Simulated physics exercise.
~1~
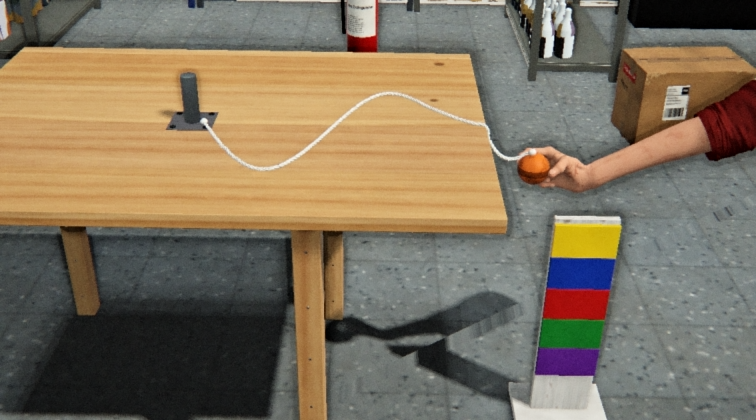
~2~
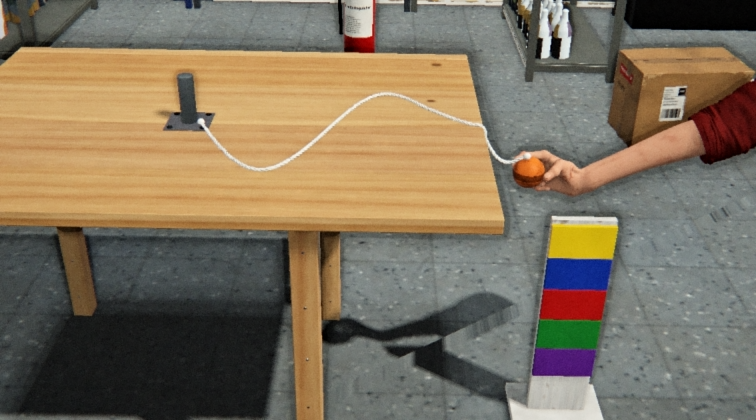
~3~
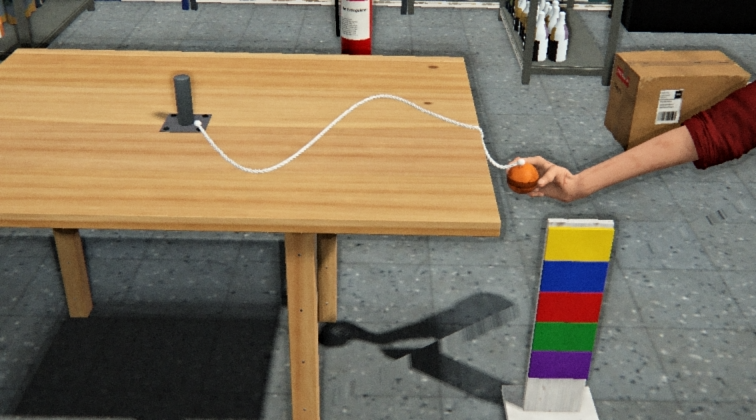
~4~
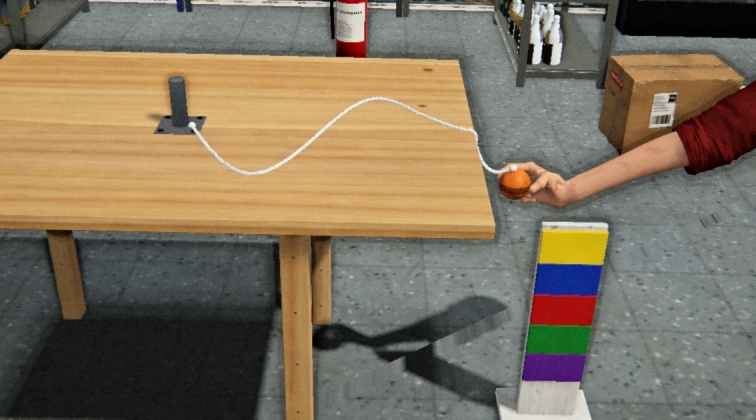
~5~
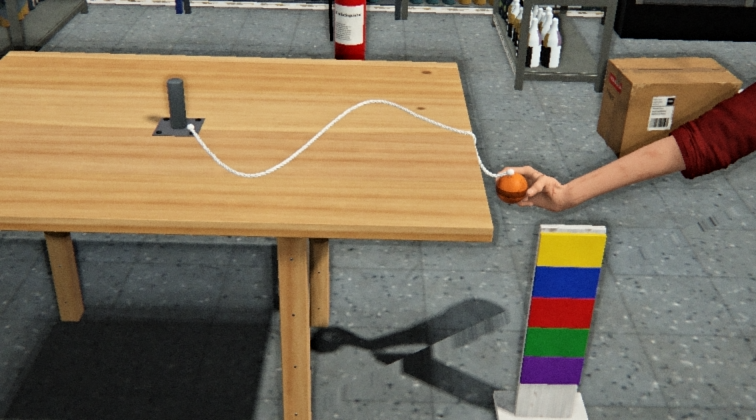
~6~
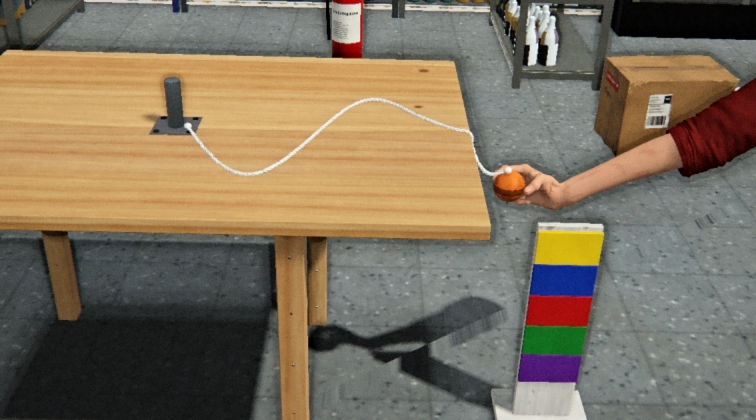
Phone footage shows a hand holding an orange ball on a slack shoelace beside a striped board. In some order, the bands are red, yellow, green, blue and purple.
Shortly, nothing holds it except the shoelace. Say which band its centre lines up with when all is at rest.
It lines up with purple.
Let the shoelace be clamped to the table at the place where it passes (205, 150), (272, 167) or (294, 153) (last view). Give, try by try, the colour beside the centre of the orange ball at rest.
One try after another: Green, then red, then red.
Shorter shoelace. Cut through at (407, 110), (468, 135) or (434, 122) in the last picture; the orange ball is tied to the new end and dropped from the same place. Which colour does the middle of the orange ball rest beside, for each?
Yellow; red; blue.
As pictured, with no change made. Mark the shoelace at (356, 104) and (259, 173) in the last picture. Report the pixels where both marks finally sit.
The first settles around (470, 191), the second around (327, 137).
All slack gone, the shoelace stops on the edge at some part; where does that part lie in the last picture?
The point at (335, 118).
Soon after, ball near (478, 358); level with purple.
After that, ball near (436, 385); level with purple.
And then, ball near (463, 376); level with purple.
In the end, ball near (451, 380); level with purple. Its middle rests at the purple band.
